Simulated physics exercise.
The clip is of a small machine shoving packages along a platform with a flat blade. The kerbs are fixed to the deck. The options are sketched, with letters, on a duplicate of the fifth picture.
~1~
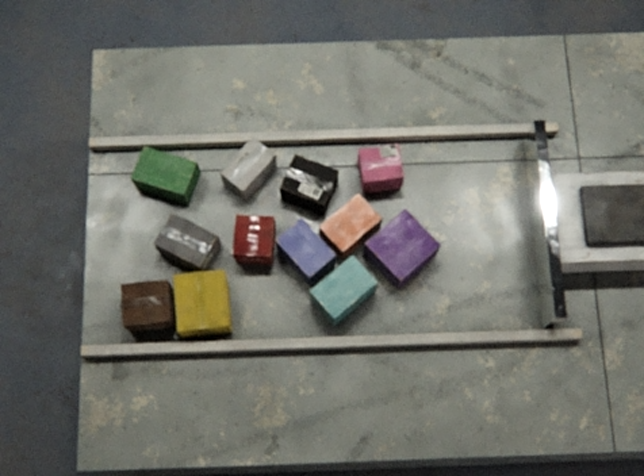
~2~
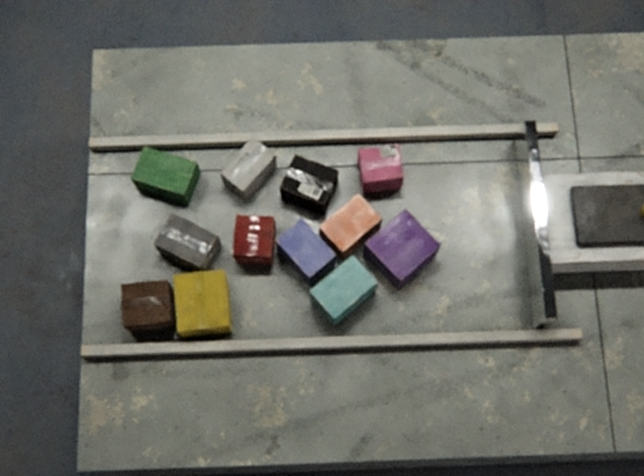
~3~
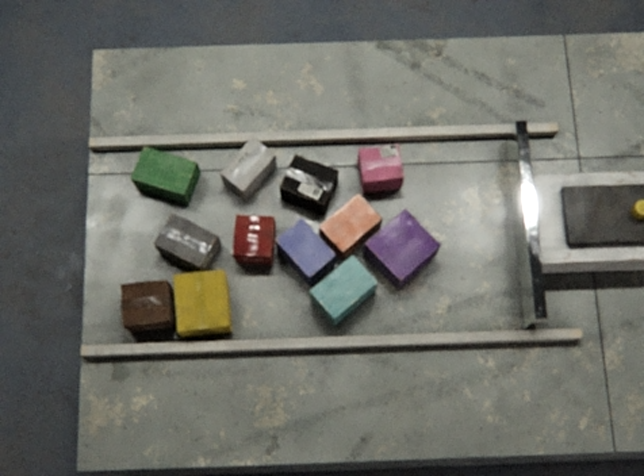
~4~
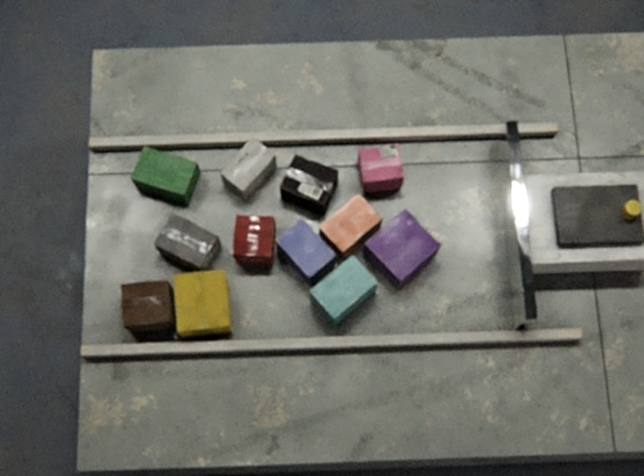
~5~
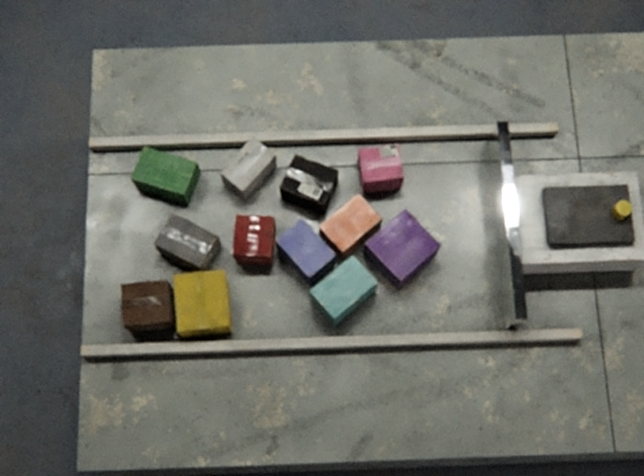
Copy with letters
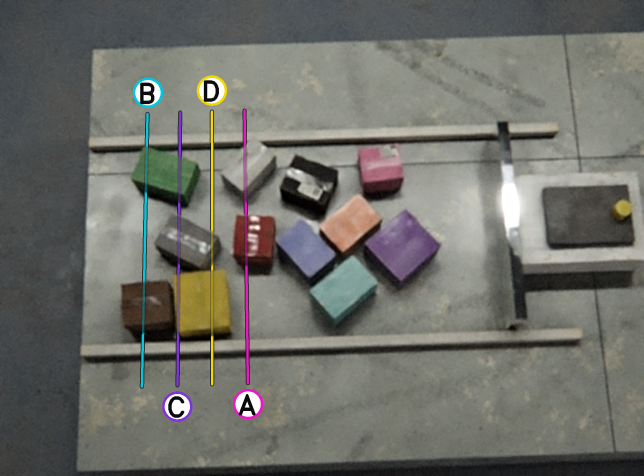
A small machine with a flat blade slid slowly leftward along a grey platform between two rails, toward a scattered group of colorful boxes, which all stayed still and untouched.
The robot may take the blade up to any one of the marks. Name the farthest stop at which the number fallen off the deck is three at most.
Up to line D.
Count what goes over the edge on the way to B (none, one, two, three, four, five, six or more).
In all, six or more.
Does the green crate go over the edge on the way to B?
By then, yes.
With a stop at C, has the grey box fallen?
Yes.
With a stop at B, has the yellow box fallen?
By then, yes.
On the marked copy, A at (246, 241); B at (145, 244); C at (179, 243); D at (212, 242).
Taking D. A third of the way, robot (475, 219); pink parcel (372, 169); turquoise crate (328, 296).
Two thirds of the way, robot (366, 222); brown parcel (132, 314); grey box (142, 242).
When it is over, robot (282, 225); brown parcel over the edge; grey box over the edge; three fallen.
As for the rest, A is within the limit but short; B drops eight; C drops six.
